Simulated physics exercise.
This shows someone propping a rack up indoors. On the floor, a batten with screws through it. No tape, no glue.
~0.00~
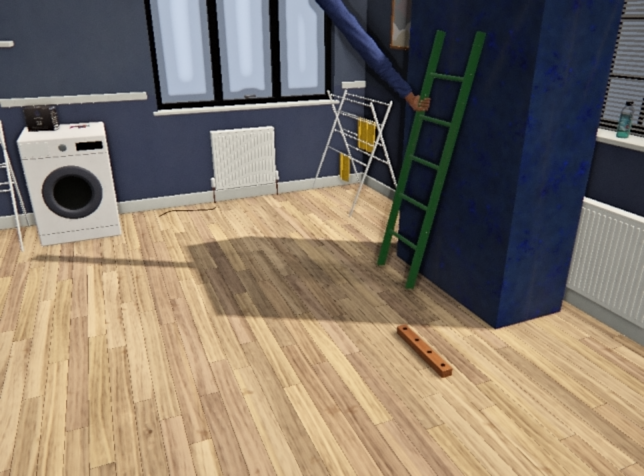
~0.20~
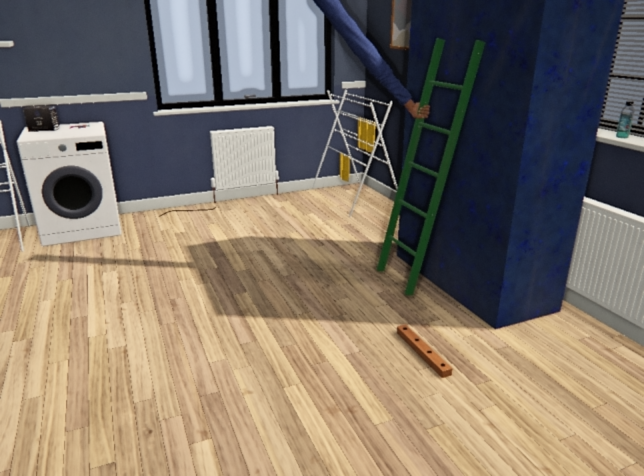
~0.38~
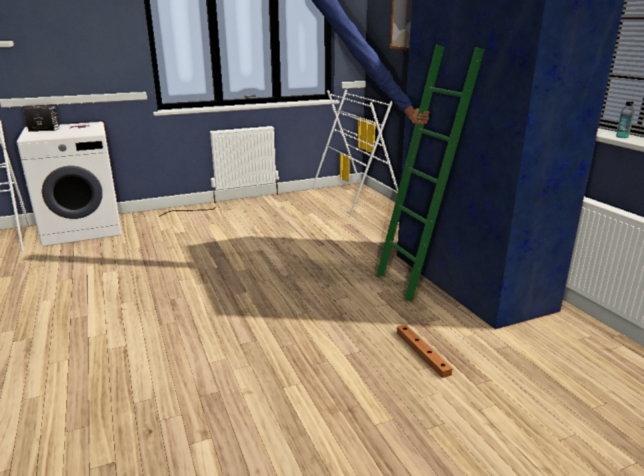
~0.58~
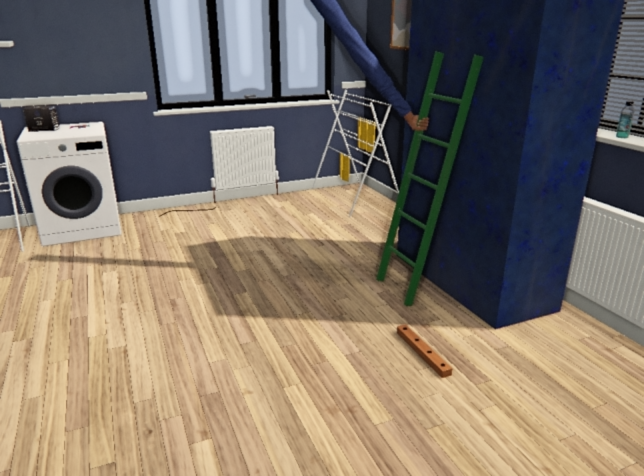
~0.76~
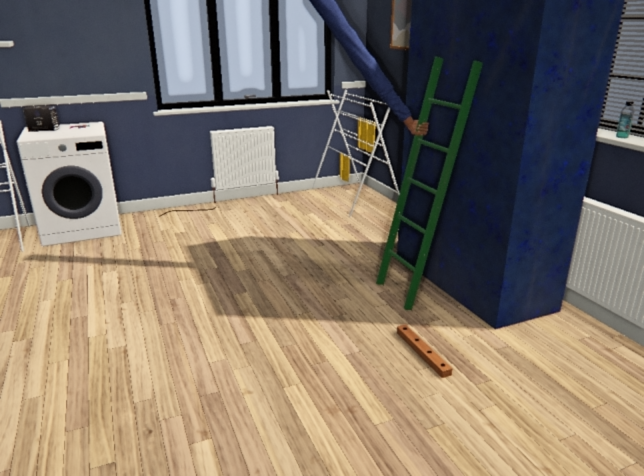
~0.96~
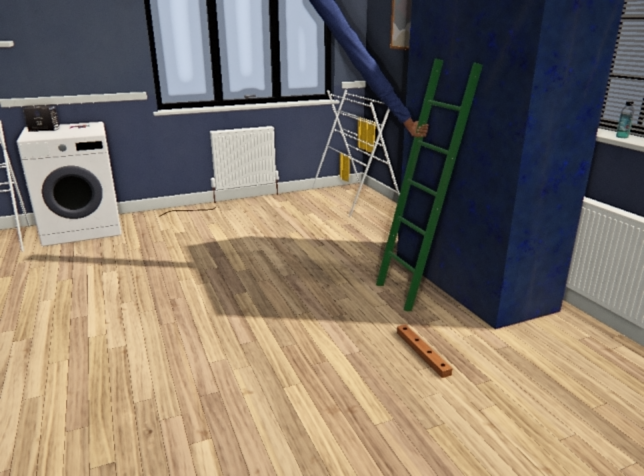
A green ladder-like rack, gripped by a dark-blue-sleeved arm reaching in from the top, slides down slightly beside a deep blue pillar, then stays still in the hand. The room, seen from above by an unmoving camera, has navy walls and pale wooden flooring. A white washing machine stands left, a white radiator and drying rack with yellow cloths behind, and a reddish-brown batten lies in front.
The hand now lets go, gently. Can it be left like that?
The green rack stays up.
By 2.16 s, green rack at rest near (423, 188).
When it is over (4.0 s), the green rack holds its place, near (423, 188).
